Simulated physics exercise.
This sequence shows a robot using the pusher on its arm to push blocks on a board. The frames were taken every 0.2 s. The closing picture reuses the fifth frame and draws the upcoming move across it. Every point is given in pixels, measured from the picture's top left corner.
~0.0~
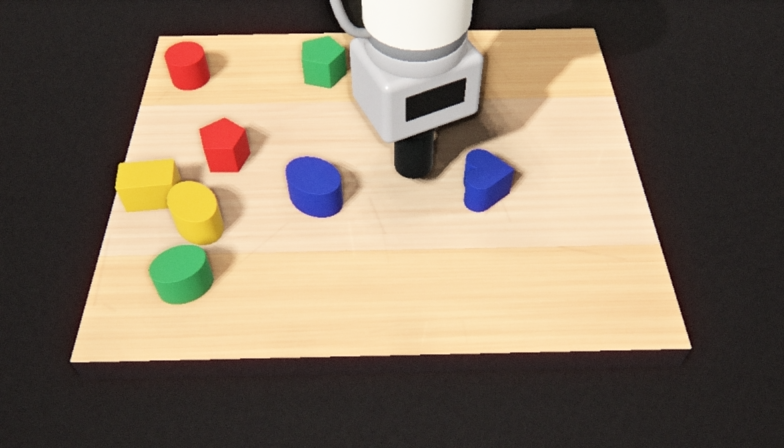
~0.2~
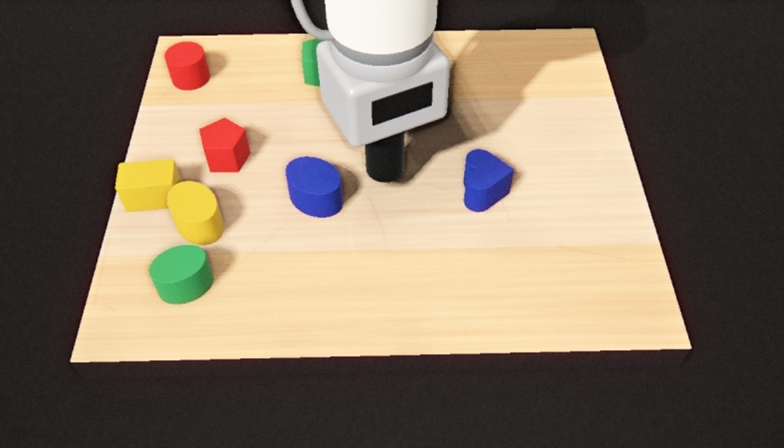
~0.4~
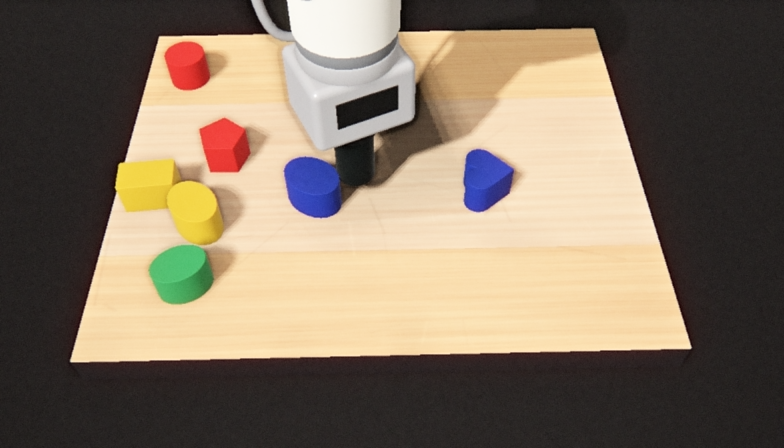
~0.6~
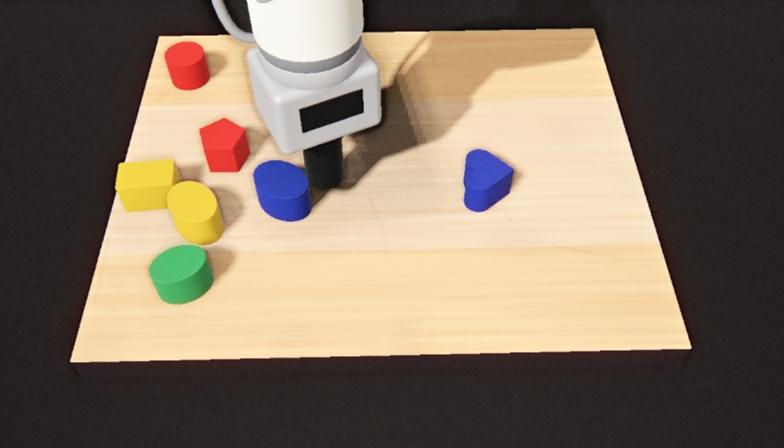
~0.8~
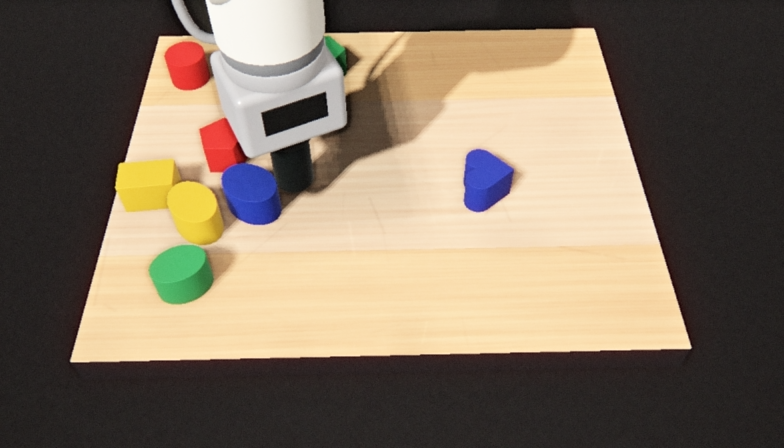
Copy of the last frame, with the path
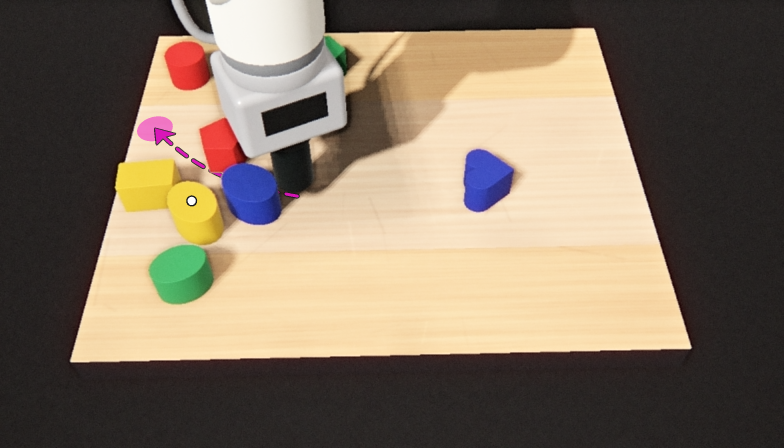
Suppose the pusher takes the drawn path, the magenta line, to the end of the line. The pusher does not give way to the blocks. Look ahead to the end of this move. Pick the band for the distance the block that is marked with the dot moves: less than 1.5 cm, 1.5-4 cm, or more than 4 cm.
Band: 1.5 to 4 cm.
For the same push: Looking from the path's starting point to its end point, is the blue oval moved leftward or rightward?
It gets pushed left.
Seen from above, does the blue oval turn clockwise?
In short: No.
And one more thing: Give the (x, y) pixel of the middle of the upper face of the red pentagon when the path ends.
Most likely (196, 102).
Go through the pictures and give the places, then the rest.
The first frame shows tip of the pusher at (413, 166), middles of tops, yellow oblong block at (145, 173), yellow oval at (192, 201), red pentagon at (221, 134), blue oval at (313, 175).
The second frame shows pusher at (385, 169), nothing pushed.
The third frame shows pusher at (356, 173), nothing pushed.
The fourth frame shows pusher at (326, 176), blue oval at (281, 178).
The fifth frame shows pusher at (295, 179), yellow oblong block at (145, 173), yellow oval at (192, 201), red pentagon at (221, 134), blue oval at (249, 182).
The line goes from (298, 196) via (239, 182) and (190, 159), ending at (155, 129); the dot is on the yellow oval.
One third of the way, pusher at (233, 164); yellow oblong block at (137, 174), turned 15° clockwise; yellow oval at (163, 214), turned 30° anticlockwise; red pentagon at (216, 130); blue oval at (192, 181), turned 40° anticlockwise.
Two thirds of the way, pusher at (184, 140); yellow oblong block at (131, 175), turned 25° clockwise; yellow oval at (161, 216), turned 30° anticlockwise; red pentagon at (199, 108), turned 90° clockwise; blue oval at (186, 181), turned 50° anticlockwise.
At the end, pusher at (149, 111); yellow oblong block at (131, 175), turned 25° clockwise; yellow oval at (161, 216), turned 30° anticlockwise; red pentagon at (196, 102), turned 115° clockwise; blue oval at (186, 181), turned 50° anticlockwise.
